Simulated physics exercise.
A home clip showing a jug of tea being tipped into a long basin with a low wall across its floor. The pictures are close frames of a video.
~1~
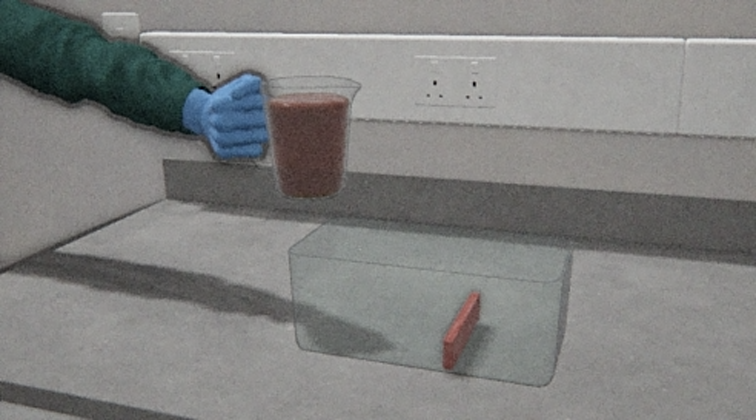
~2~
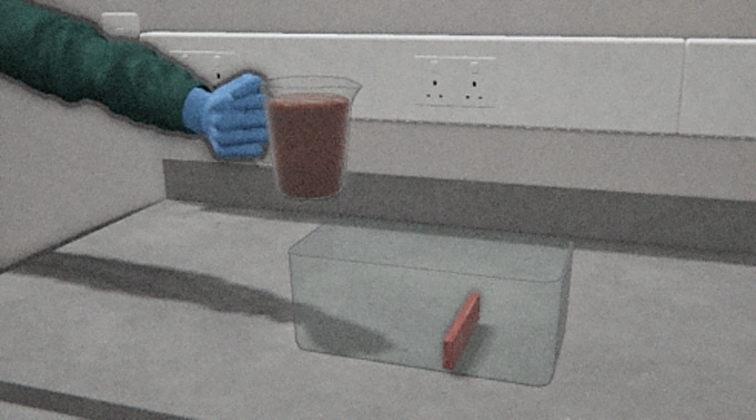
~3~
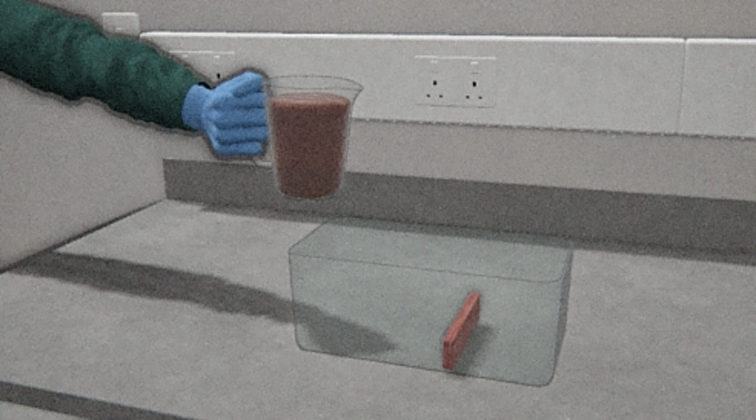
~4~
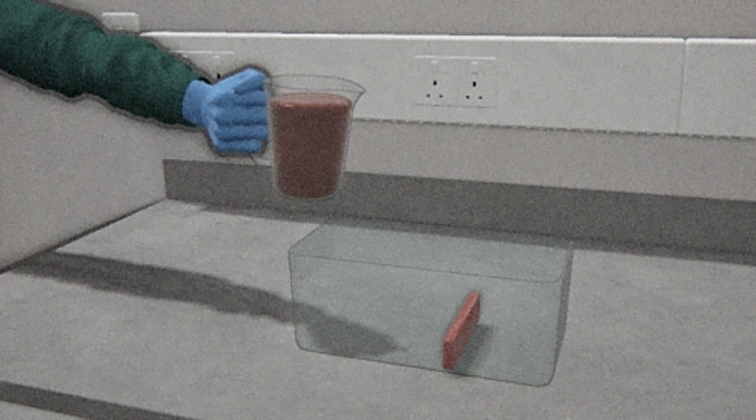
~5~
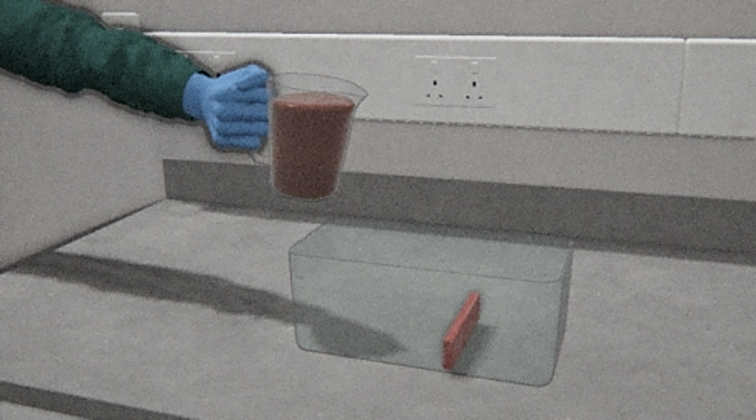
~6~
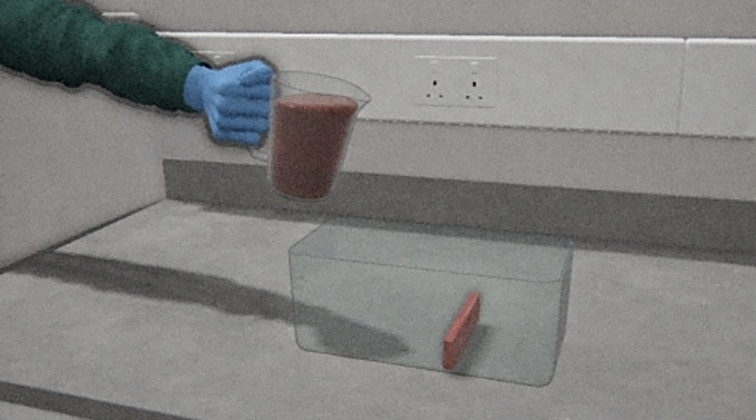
A blue-gloved hand slowly tilts a jug of brown liquid rightward above a clear basin.
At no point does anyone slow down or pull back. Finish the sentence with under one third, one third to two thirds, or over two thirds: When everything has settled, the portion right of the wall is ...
When everything has settled, the portion right of the wall is under one third.
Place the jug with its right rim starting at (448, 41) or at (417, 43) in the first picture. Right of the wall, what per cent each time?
It comes to 65 % the first time and 85 % the second.
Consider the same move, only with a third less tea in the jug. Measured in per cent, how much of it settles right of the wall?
Estimated share: Close to 10 per cent.
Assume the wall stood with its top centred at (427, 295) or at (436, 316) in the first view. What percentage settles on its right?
The first one comes to 35 percent, while the second comes to 35 percent.
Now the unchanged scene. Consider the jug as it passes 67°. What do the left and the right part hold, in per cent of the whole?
About 5 % left and about 0 % right.
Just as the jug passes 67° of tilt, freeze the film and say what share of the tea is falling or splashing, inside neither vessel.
Around 15 percent.
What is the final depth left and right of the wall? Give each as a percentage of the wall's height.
Close to 70 for the left and 10 for the right.
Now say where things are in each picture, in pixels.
Tilt 0°; pouring edge (361, 86); surface from (272, 97) to (350, 100); the long basin's rim runs from (311, 234) to (568, 261); the wall's top is at (463, 317), in the first frame.
Tilt 1°; pouring edge (361, 86); surface from (272, 97) to (350, 101), in the second frame.
Tilt 2°; pouring edge (362, 88); surface from (273, 96) to (351, 102), in the third frame.
Tilt 4°; pouring edge (365, 90); surface from (276, 96) to (353, 102), in the fourth frame.
Tilt 8°; pouring edge (367, 94); surface from (277, 96) to (356, 103), in the fifth frame.
Tilt 12°; pouring edge (370, 99); surface from (279, 99) to (359, 103), in the sixth frame.
A moment on, the jug is tipped part way and 81 per cent is still to pour, 4 is left of the wall and 0 right of it.
Next, the jug is tipped on its side and 31 per cent is still to pour, 52 is left of the wall and 1 right of it.
Then the jug is tipped right over and 2 per cent is still to pour, 88 is left of the wall and 5 right of it.
Later the jug is tipped right over and 0 per cent is still to pour, 92 is left of the wall and 7 right of it.
At rest 91 per cent lies left of the wall, 7 right of it and 2 outside.
